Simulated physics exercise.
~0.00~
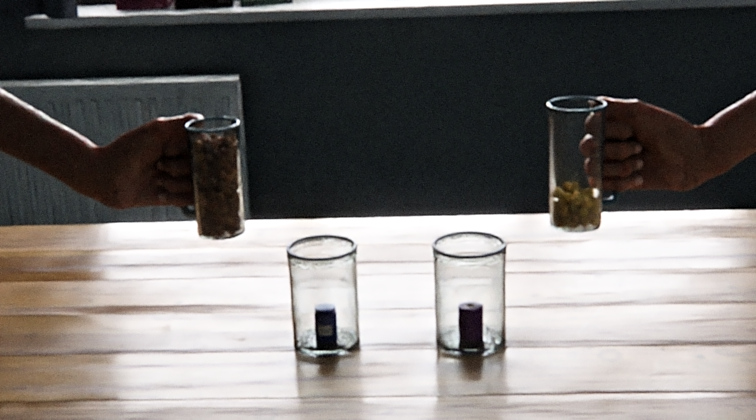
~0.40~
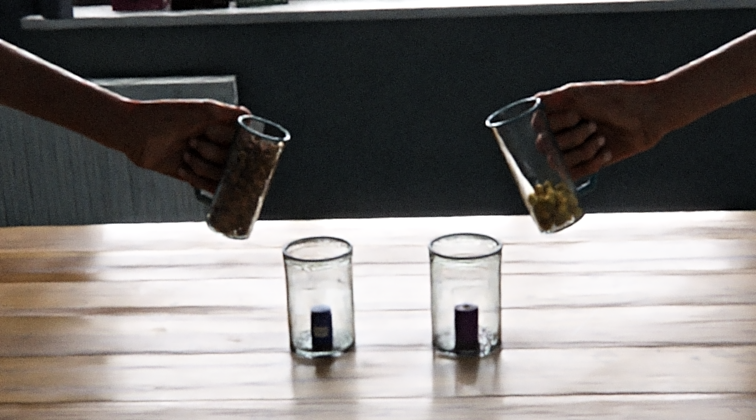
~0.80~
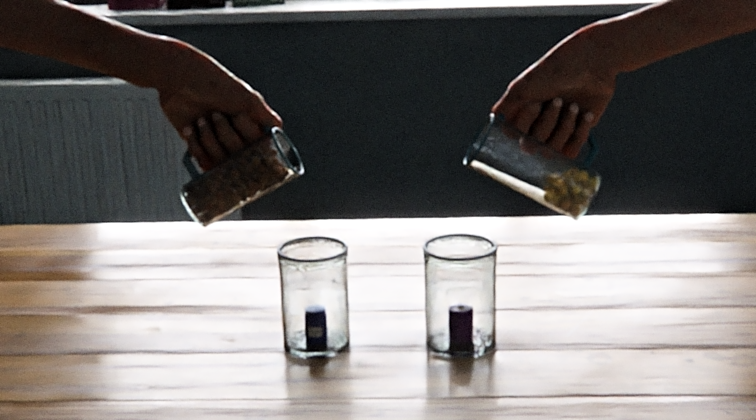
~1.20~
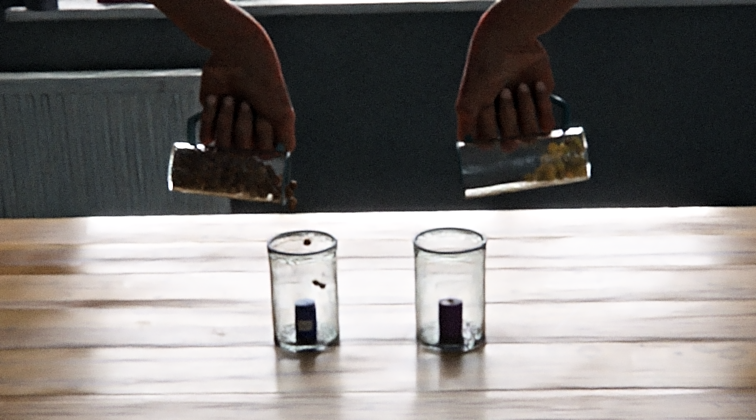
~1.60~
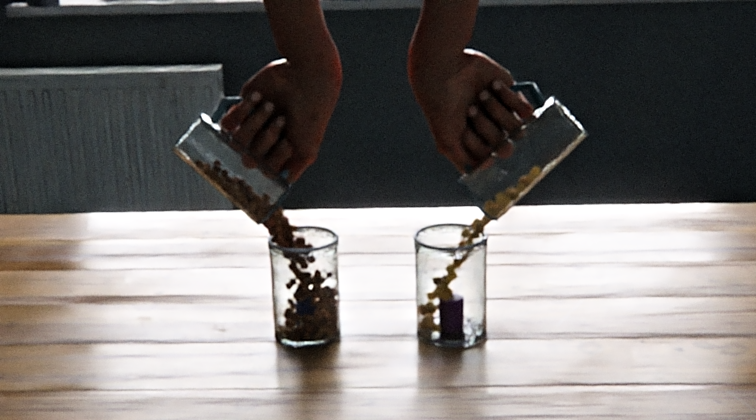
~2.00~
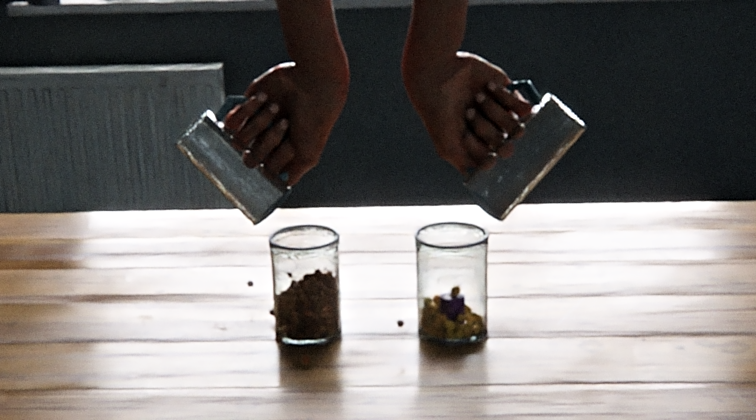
Two hands tipping glass mugs of dry pieces into clear jars, burying the left jar's small object while the right's still shows.
